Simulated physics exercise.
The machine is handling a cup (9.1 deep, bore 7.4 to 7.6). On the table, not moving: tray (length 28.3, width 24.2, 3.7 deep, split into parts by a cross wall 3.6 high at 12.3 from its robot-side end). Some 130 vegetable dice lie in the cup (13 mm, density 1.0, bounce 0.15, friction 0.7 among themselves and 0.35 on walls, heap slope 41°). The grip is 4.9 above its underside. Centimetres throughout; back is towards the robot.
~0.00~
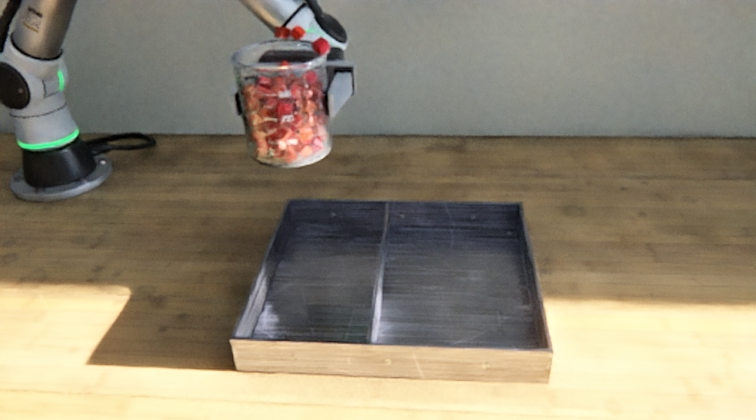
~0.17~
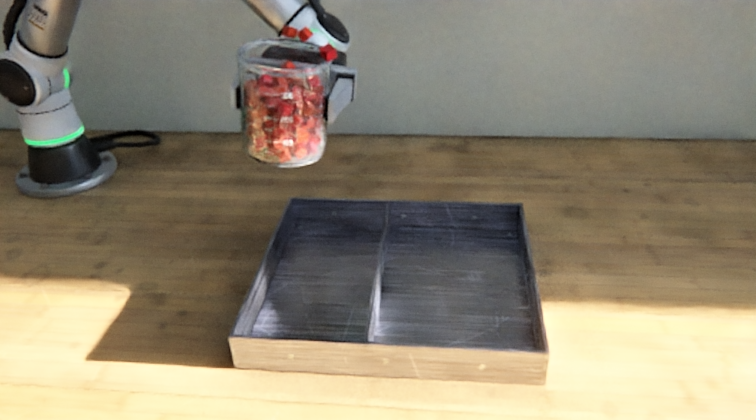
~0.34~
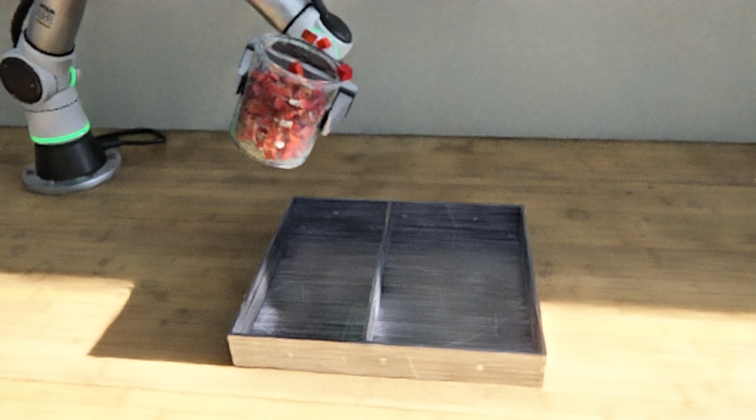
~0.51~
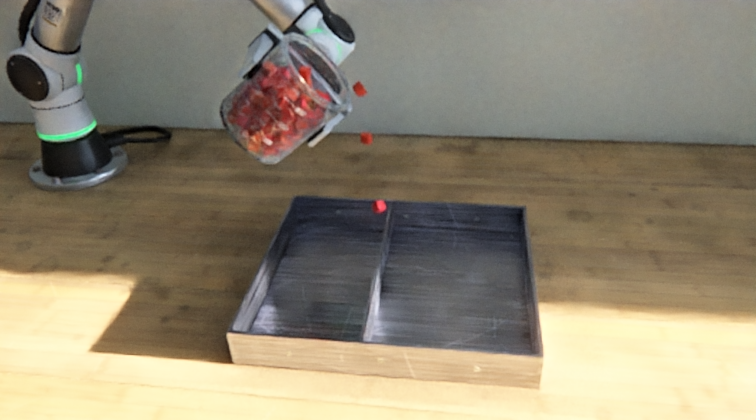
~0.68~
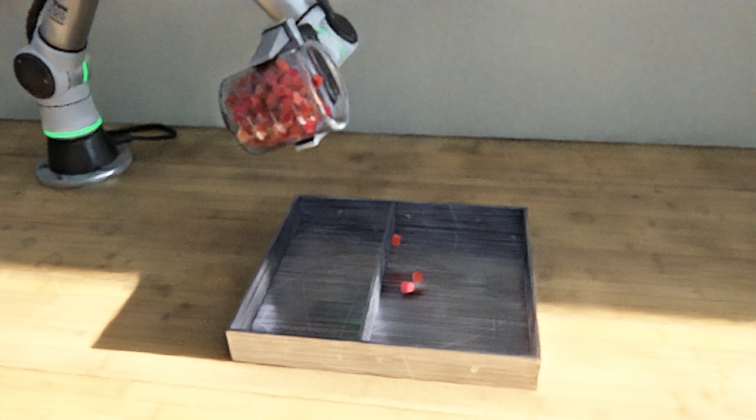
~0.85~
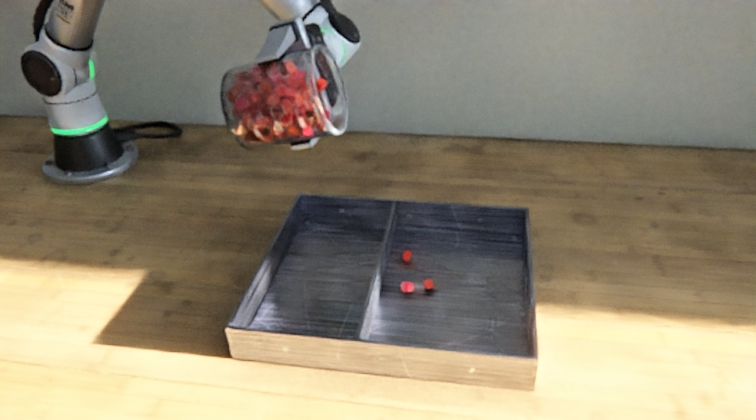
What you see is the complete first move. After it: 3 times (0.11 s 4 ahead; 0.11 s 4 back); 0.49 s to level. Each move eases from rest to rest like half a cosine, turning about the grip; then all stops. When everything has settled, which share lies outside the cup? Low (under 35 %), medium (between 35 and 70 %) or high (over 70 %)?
Answer: Medium; between 35 and 70 % of the vegetable dice finish outside the cup.
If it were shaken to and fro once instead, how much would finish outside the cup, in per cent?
In that case some 25 per cent.
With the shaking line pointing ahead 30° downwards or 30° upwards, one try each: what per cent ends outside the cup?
About 25 and 75 per cent.
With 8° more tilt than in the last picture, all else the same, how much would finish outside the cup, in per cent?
It would be near 70 per cent.
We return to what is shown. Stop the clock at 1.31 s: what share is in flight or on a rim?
Roughly 16 per cent.
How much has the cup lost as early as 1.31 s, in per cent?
About 40 per cent by then.
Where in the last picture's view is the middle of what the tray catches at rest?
At about (417, 283).
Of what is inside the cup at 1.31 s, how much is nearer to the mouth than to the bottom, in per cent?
Some 45 per cent.
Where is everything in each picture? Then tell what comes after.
In the first frame, the cup middle at (285, 104), level; upper third of the load around (282, 91), from x 250 to 320, top at y 35; 129 in the cup.
In the second frame, the cup middle at (285, 104), tilted 7° forward; upper third of the load around (285, 91), from x 250 to 330, top at y 30.
In the third frame, the cup middle at (284, 103), tilted 26° forward; upper third of the load around (280, 91), from x 245 to 345, top at y 35.
In the fourth frame, the cup middle at (284, 102), tilted 49° forward; upper third of the load around (275, 89), from x 235 to 380, top at y 70; 126 in the cup, 3 in flight or on a rim.
In the fifth frame, the cup middle at (284, 101), tilted 68° forward; upper third of the load around (274, 84), from x 235 to 415, top at y 65; 126 in the cup, 3 in the far-side part.
In the sixth frame, the cup middle at (285, 100), tilted 75° forward; upper third of the load around (273, 83), from x 235 to 430, top at y 70; 126 in the cup, 3 in the far-side part.
After 1.31 s, tilted 75° forward, highest piece 23 above the table; 78 in the cup, 24 in the far-side part, 6 in the robot-side part, 21 in flight or on a rim.
After 1.77 s, tilted 34° forward, highest piece 24 above the table; 63 in the cup, 52 in the far-side part, 14 in the robot-side part.
After 2.20 s, level, highest piece 24 above the table; 63 in the cup, 52 in the far-side part, 14 in the robot-side part.
After 3.25 s, level, highest piece 24 above the table; 63 in the cup, 52 in the far-side part, 14 in the robot-side part.
In the end, 63 in the cup, 52 in the far-side part, 14 in the robot-side part. That is 51 % outside the cup.
